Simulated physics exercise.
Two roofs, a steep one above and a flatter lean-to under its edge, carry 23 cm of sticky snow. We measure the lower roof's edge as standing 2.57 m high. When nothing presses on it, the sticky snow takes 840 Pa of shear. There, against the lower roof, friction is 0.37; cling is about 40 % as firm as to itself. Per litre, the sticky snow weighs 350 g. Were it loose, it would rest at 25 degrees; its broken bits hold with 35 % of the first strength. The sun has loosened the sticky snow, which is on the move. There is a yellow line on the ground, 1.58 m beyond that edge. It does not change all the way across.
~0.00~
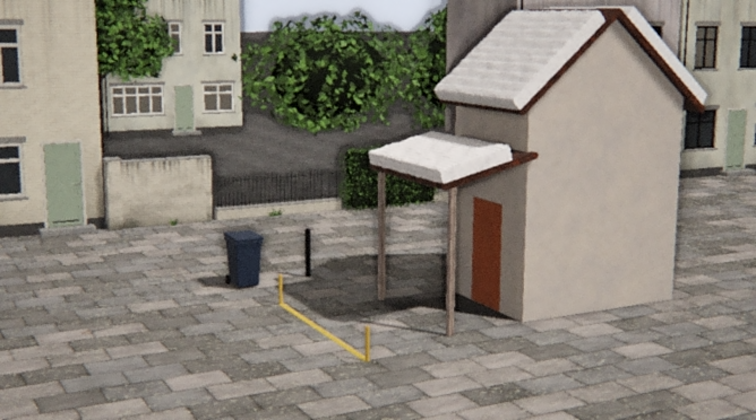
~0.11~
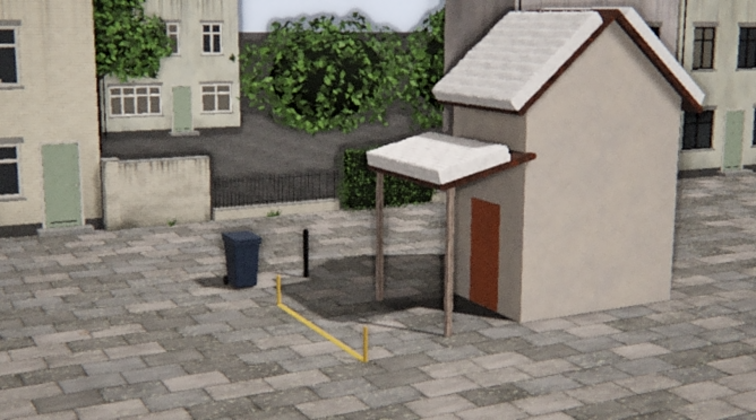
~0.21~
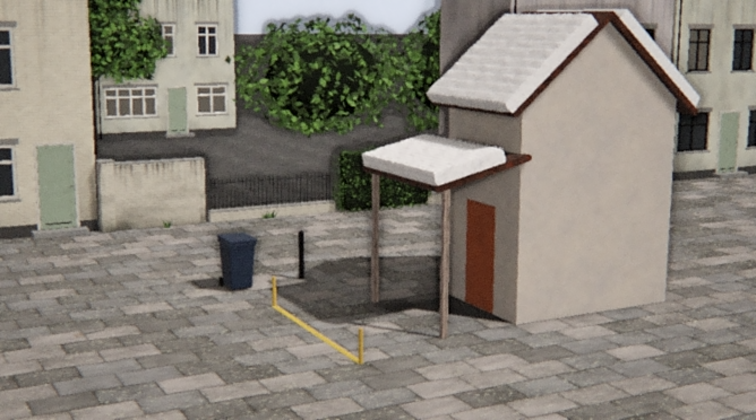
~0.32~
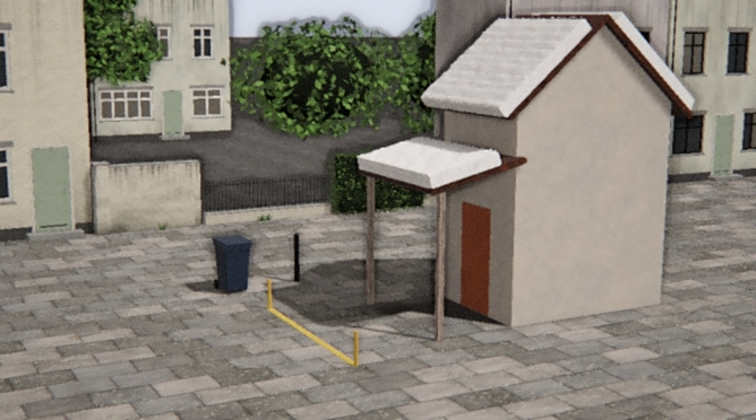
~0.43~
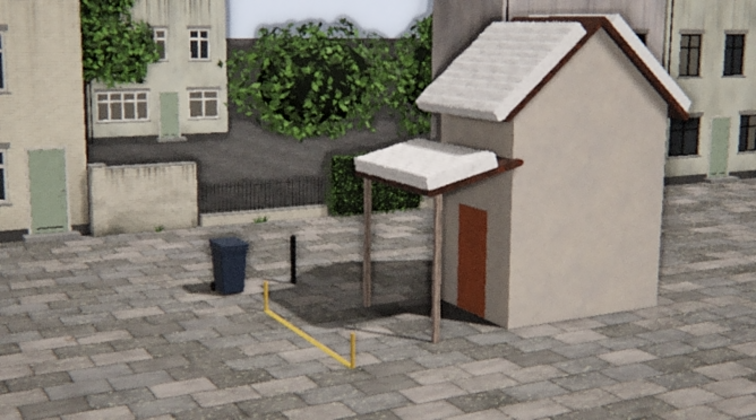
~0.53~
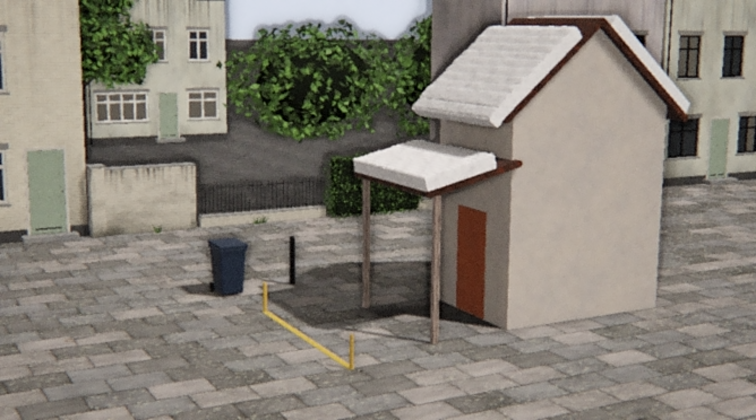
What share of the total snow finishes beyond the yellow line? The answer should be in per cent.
About 0 %.
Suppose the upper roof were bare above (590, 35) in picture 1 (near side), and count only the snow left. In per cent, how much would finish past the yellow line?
About 0 %.
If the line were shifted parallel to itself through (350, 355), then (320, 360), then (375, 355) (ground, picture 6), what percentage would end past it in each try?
Respectively about 0 in a hundred, 0 in a hundred and 0 in a hundred.
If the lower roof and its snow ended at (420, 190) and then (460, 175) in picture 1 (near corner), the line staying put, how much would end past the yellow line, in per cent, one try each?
Try 1: 0 %; try 2: 0 %.
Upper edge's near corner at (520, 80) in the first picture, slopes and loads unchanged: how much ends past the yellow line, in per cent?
Roughly 7 %.
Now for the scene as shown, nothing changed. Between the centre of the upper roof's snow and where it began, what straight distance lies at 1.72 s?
Roughly 1.8 m.
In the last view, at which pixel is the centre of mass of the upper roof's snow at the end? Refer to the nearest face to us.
You'll find it around (473, 156).
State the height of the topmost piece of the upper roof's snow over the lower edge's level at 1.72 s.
I'd estimate around 1.5 m up from the lower edge.
After 1.07 s, none is below the lower edge and 0 % is past the line.
After 1.72 s, none is below the lower edge and 0 % is past the line.
After 2.36 s, none is below the lower edge and 0 % is past the line.
After 3.00 s, 1 % is below the lower edge and 0 % is past the line.
After 3.50 s, at the end, 1 % is below the lower edge and 0 % is past the line.
